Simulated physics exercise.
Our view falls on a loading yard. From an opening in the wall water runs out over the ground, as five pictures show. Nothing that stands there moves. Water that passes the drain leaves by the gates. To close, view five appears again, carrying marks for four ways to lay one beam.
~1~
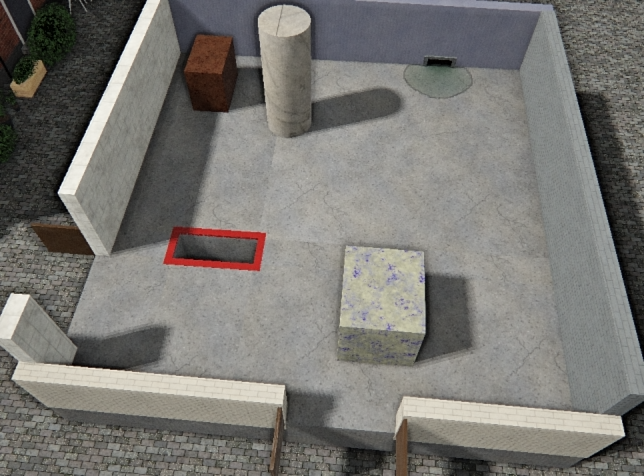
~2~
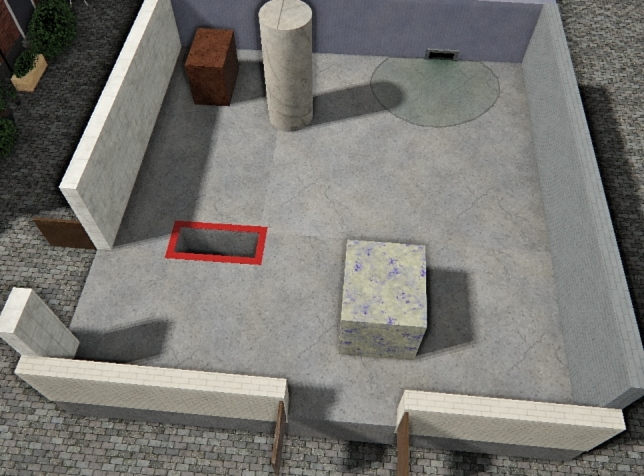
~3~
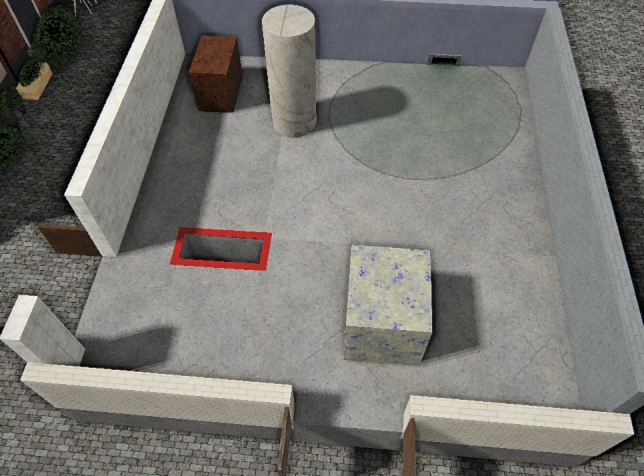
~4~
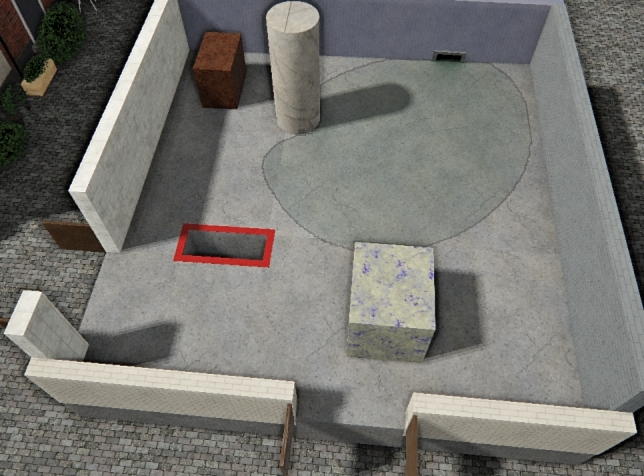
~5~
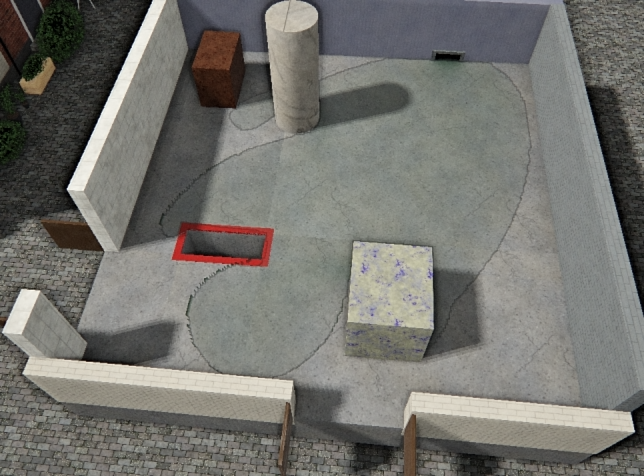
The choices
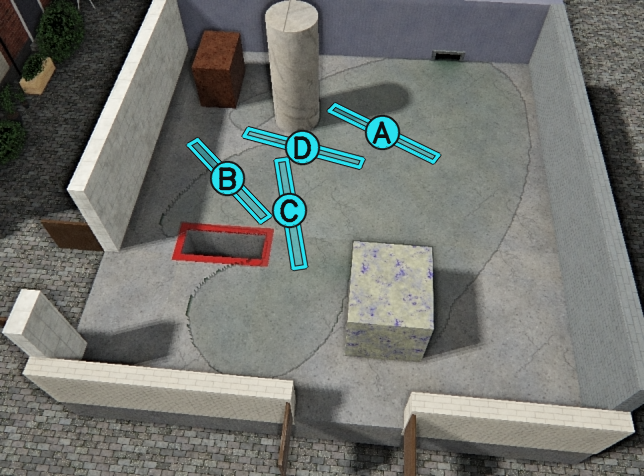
Water spreads from the back wall outlet across the yard floor to the red-edged gully.
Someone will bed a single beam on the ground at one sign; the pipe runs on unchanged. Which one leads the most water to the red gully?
It is B.
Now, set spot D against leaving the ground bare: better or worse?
Spot D is worse.
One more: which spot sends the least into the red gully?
C.
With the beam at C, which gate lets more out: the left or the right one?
More leaves on the left.
In cyan, A from (332, 107) to (435, 158); B from (193, 142) to (265, 218); C from (281, 159) to (299, 267); D from (246, 132) to (361, 163).
Choosing A, about 12 % of the stream goes into the red gully, about 87 % out by the gates.
Choosing B, about 19 % of the stream goes into the red gully, about 81 % out by the gates.
Choosing C, next to none of the stream goes into the red gully, about 99 % out by the gates.
Choosing D, about 12 % of the stream goes into the red gully, about 88 % out by the gates.
